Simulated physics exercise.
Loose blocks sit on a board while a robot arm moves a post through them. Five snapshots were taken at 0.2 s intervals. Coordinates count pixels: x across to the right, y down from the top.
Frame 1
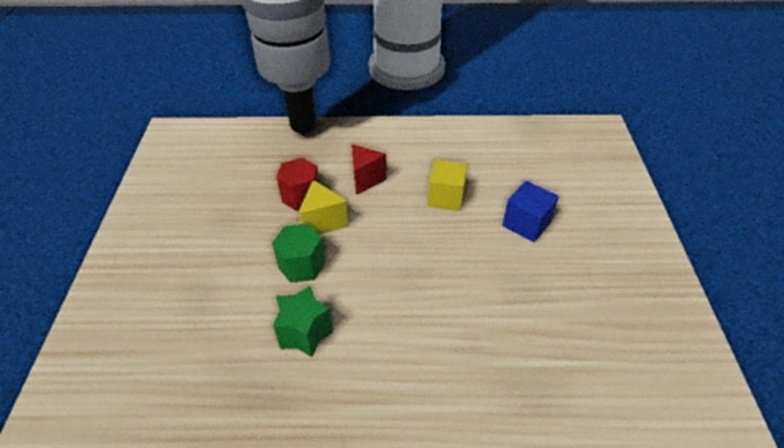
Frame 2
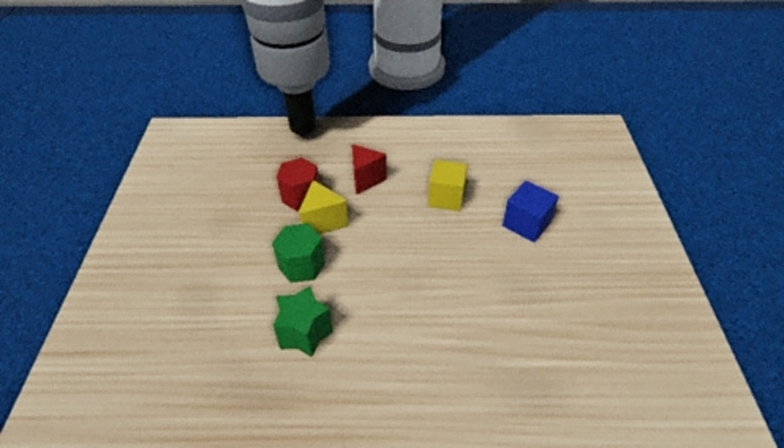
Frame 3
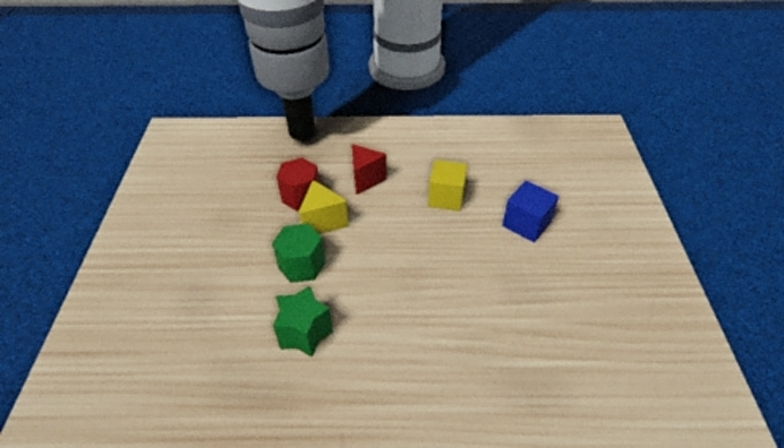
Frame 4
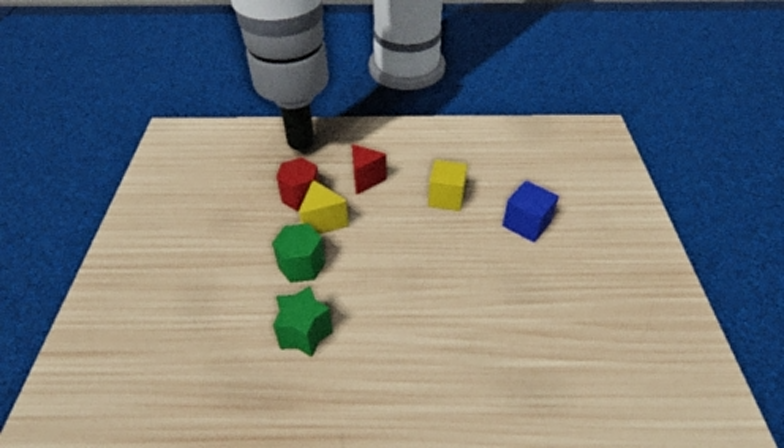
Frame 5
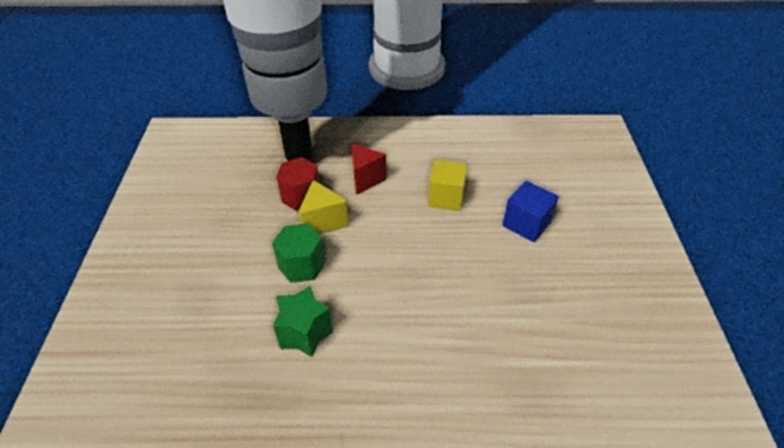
In this clip, a robot arm with a black post moves slightly forward from the far edge of a wooden board to beside a red six-sided block, while the red, yellow, green and blue blocks stay still.
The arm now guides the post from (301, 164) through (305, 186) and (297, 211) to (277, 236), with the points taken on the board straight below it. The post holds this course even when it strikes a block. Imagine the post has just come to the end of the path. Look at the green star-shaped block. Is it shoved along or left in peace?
It stays.
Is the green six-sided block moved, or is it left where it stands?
The green six-sided block will not stay where it is.
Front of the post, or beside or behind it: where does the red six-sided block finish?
My answer is that the red six-sided block is still ahead.
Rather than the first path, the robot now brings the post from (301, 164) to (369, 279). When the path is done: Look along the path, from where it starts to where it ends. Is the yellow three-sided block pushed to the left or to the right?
The answer is right: Facing from the path's start to its end, that's where the yellow three-sided block shifts.
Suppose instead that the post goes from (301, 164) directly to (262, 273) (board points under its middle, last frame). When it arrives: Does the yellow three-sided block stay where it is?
The answer is no.
What follows on the original path. One third of the way, post at (304, 179); red six-sided block at (294, 185), turned 20° clockwise; yellow three-sided block at (322, 200).
Two thirds of the way, post at (295, 204); red six-sided block at (283, 212), turned 20° clockwise; yellow three-sided block at (326, 204).
At the end, post at (275, 228); green six-sided block at (295, 261), turned 45° anticlockwise; red six-sided block at (264, 239), turned 15° clockwise; green star-shaped block not moved; yellow three-sided block at (326, 204).
